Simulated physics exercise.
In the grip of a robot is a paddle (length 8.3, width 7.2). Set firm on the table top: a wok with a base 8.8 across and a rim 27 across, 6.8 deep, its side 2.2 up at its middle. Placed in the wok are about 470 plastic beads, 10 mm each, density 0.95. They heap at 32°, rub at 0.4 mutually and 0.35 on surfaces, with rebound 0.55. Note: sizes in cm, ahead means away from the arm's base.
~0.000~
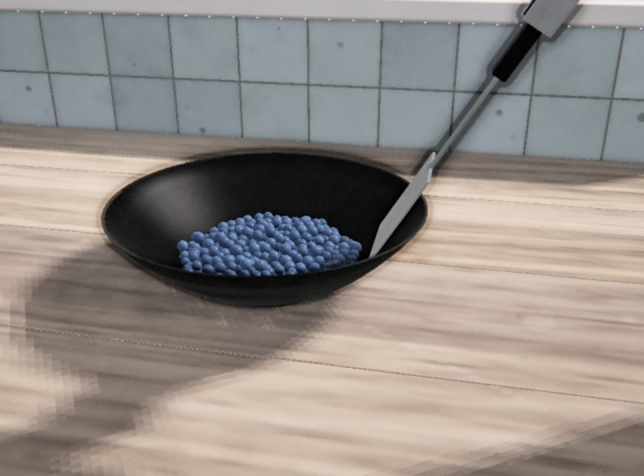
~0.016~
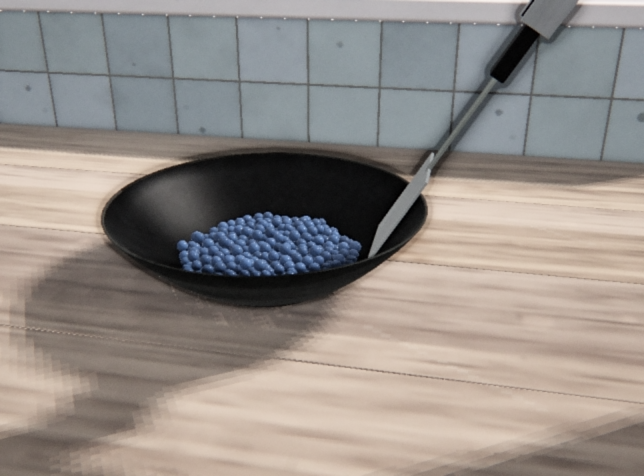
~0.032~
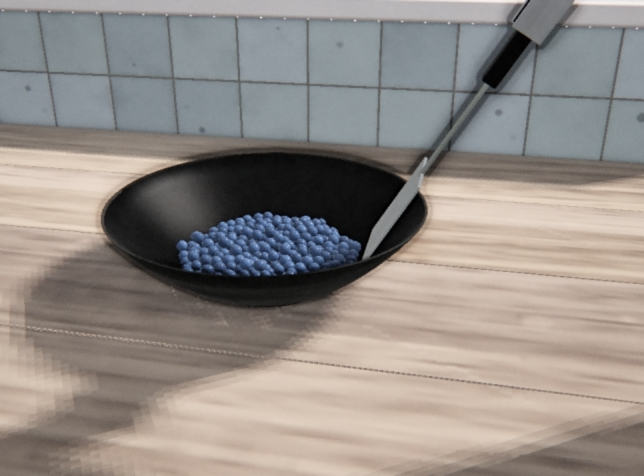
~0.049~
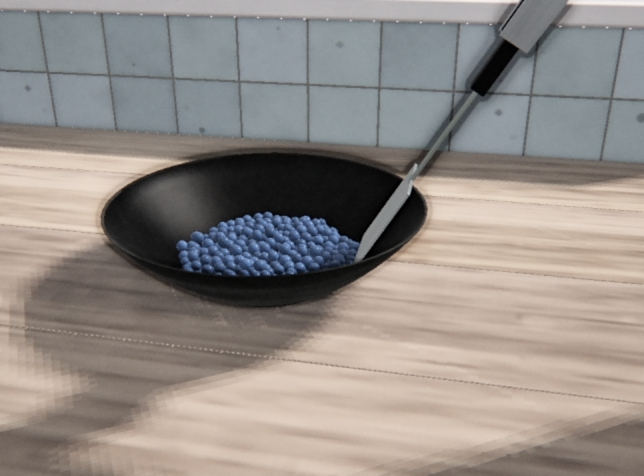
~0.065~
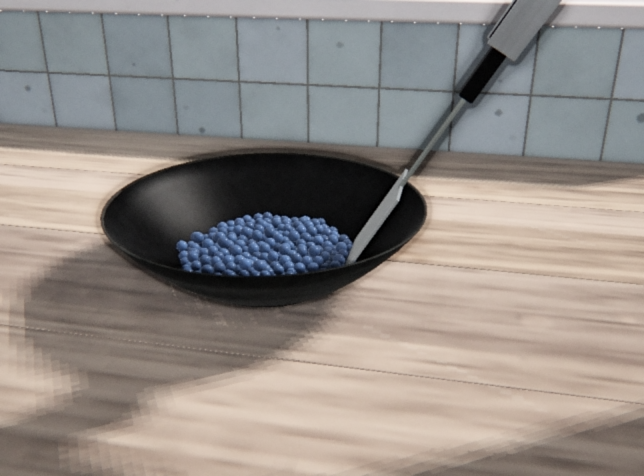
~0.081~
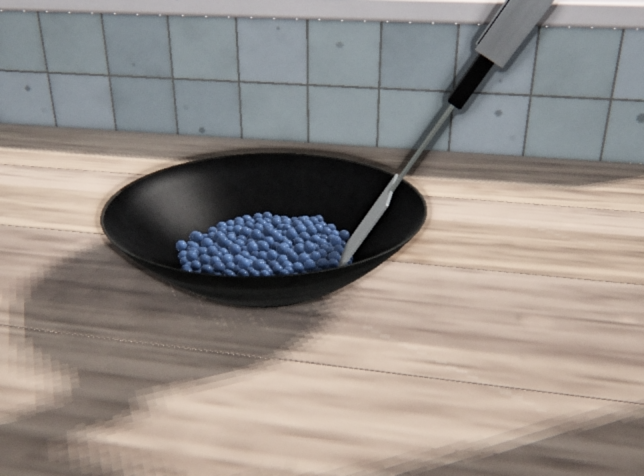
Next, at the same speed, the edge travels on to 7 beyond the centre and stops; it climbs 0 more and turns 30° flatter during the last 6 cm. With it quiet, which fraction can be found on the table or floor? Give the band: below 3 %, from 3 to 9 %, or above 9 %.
Below 3 %.
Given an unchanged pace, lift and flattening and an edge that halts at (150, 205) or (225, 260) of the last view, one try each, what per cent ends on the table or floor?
Estimates, in order: 20 % and 0 %.
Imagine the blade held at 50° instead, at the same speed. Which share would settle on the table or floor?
It would come to roughly 0 percent.
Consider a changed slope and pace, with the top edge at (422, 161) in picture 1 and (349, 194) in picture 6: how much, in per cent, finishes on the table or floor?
Roughly 10 %.
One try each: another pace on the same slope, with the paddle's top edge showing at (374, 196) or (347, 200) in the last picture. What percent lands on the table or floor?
That comes to some 0 and some 10 percent, in that order.
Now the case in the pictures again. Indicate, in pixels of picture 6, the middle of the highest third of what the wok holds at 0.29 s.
I'd put it close to (180, 225).
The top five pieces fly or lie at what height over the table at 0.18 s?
I'd say close to 5 cm on average.
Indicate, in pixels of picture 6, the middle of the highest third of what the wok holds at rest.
The centre sits close to (171, 218).
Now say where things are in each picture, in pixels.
In the first picture, paddle top edge at (432, 166), sloping 59°; upper third of the load around (267, 248), from x 185 to 355, top at y 215; 466 in the wok.
In the second picture, paddle top edge at (430, 167), sloping 59°; upper third of the load around (267, 248), from x 180 to 355, top at y 215.
In the third picture, paddle top edge at (423, 171), sloping 59°; upper third of the load around (267, 248), from x 180 to 355, top at y 215.
In the fourth picture, paddle top edge at (413, 178), sloping 59°; upper third of the load around (267, 248), from x 180 to 355, top at y 215.
In the fifth picture, paddle top edge at (403, 184), sloping 59°; upper third of the load around (265, 248), from x 180 to 350, top at y 215.
In the sixth picture, paddle top edge at (393, 189), sloping 59°; upper third of the load around (267, 247), from x 180 to 350, top at y 215; 466 in the wok.
By 0.18 s, sloping 59°, highest piece 5 above the table; 466 in the wok.
By 0.29 s, sloping 46°, highest piece 6 above the table; 466 in the wok.
By 0.54 s, sloping 29°, highest piece 7 above the table; 461 in the wok, 2 on the table or floor, 3 on the blade or in flight.
By 1.59 s, sloping 29°, highest piece 7 above the table; 461 in the wok, 5 on the table or floor.
Final count, 461 in the wok, 5 on the table or floor. That is 1 % on the table or floor.
